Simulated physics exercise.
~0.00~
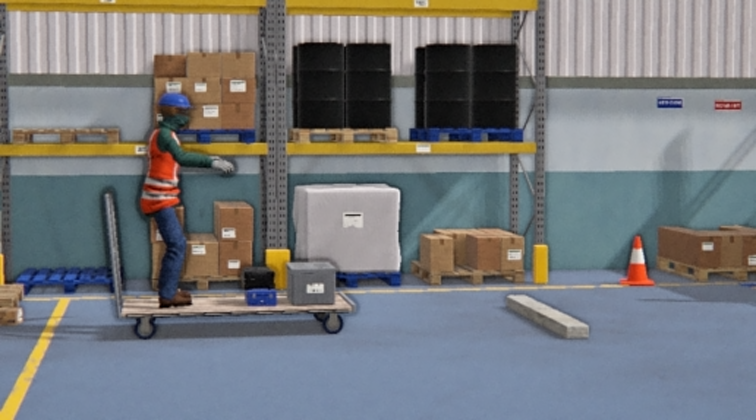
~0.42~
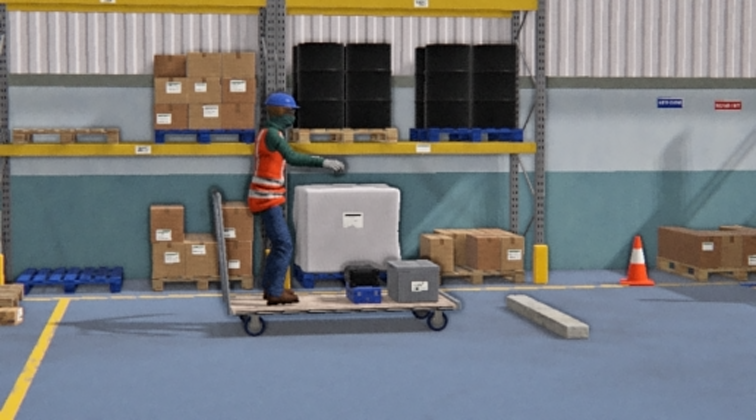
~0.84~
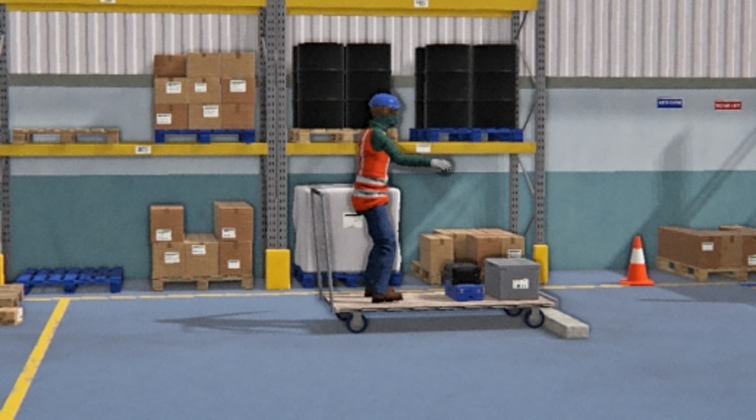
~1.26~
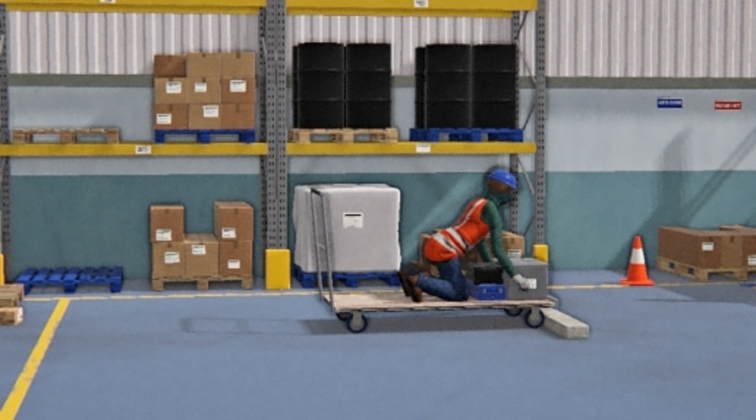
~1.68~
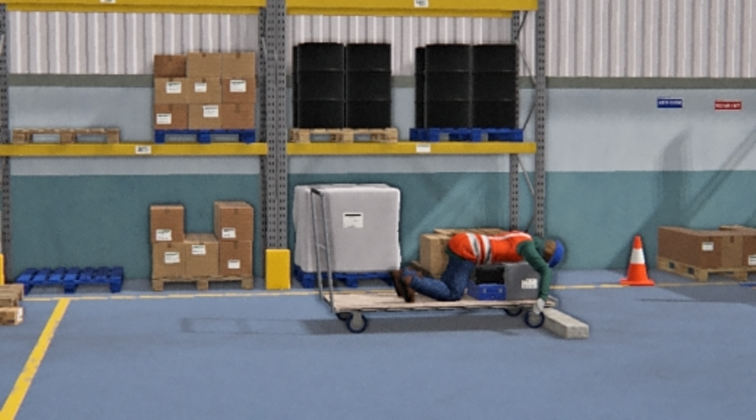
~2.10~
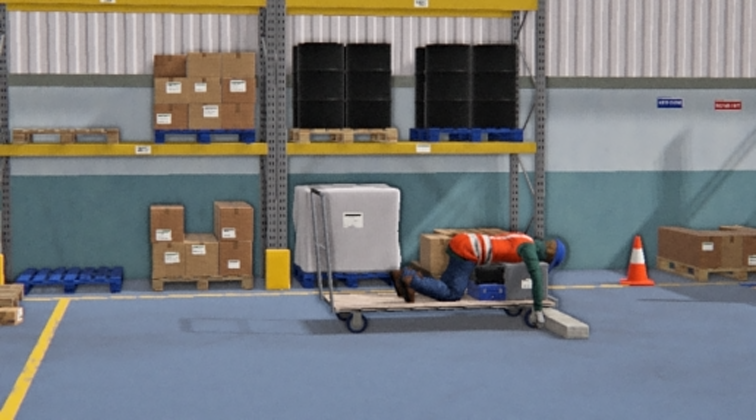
The video shows a figure in a blue helmet and orange vest riding a flat trolley rightward through a warehouse until it stops at a beam; the figure pitches forward, ending slumped over the grey tote, arms hanging past the front, with the cases still aboard.
